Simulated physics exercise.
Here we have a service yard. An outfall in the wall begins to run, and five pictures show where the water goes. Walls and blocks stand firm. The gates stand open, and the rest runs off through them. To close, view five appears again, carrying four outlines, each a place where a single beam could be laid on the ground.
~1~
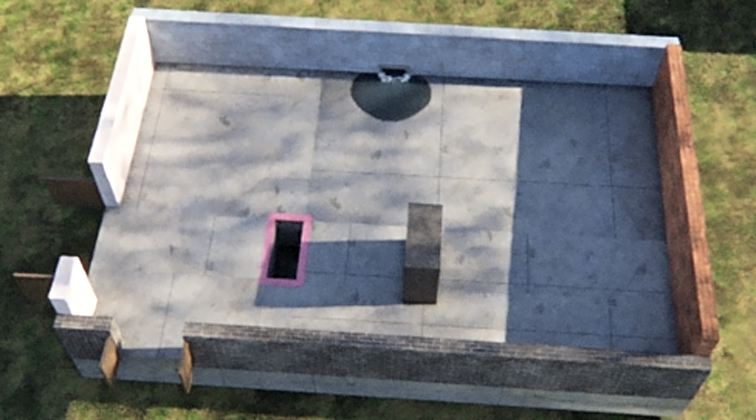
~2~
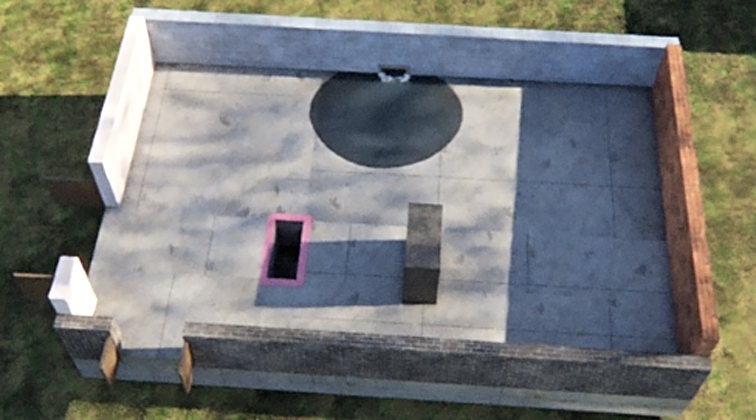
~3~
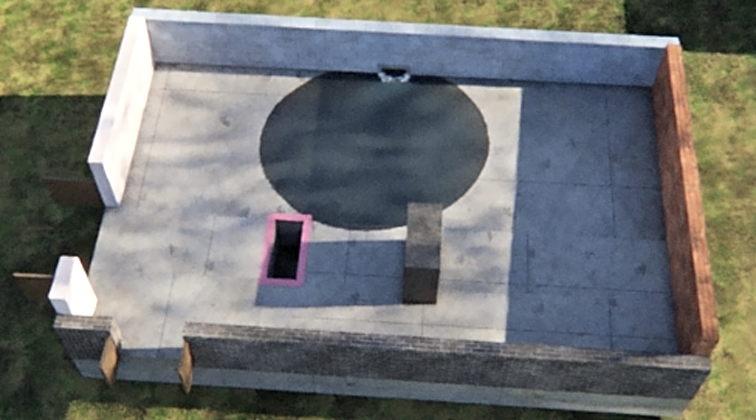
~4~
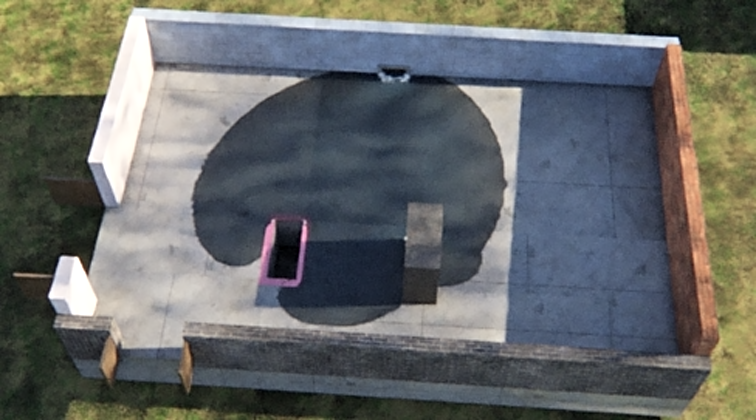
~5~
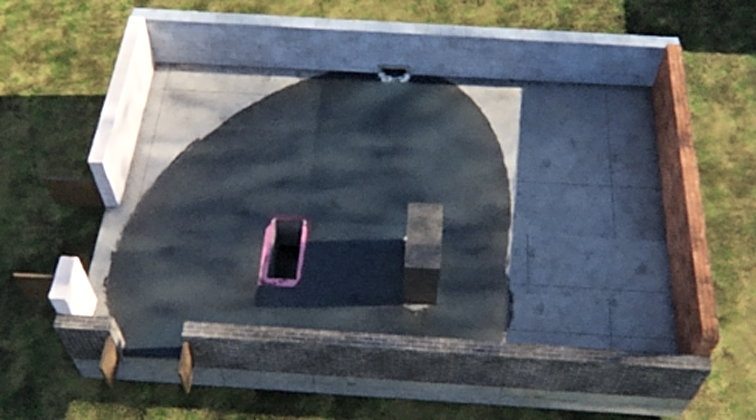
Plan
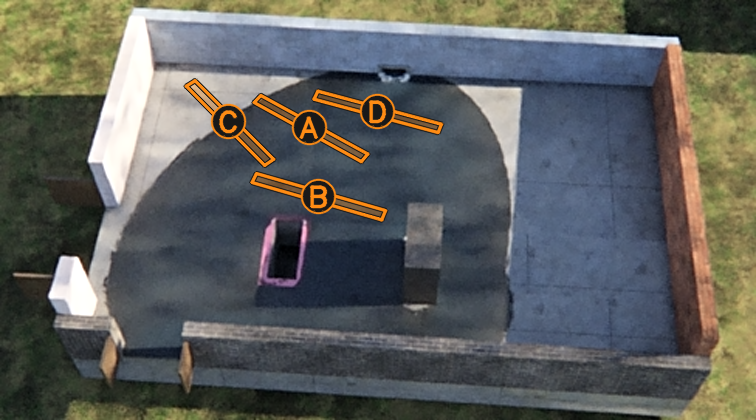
At first, a small dark wet patch lies below the outfall on the back wall of a walled yard. It widens into a large round pool, then wraps around the pink-edged drain pit and the grey block, and spreads left and forward to the front wall, leaving the right side dry.
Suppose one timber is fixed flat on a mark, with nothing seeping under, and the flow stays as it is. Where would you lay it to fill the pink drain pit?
I would pick position C.
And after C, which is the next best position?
The answer is A.
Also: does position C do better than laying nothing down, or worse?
Better.
On the marked copy, A from (257, 99) to (364, 157); B from (254, 178) to (383, 215); C from (190, 83) to (269, 162); D from (315, 95) to (439, 128).
With A, about 11 % of the stream goes into the pink drain pit, about 88 % out by the gates.
With B, about 3 % of the stream goes into the pink drain pit, about 96 % out by the gates.
With C, about 35 % of the stream goes into the pink drain pit, about 64 % out by the gates.
With D, about 2 % of the stream goes into the pink drain pit, about 98 % out by the gates.
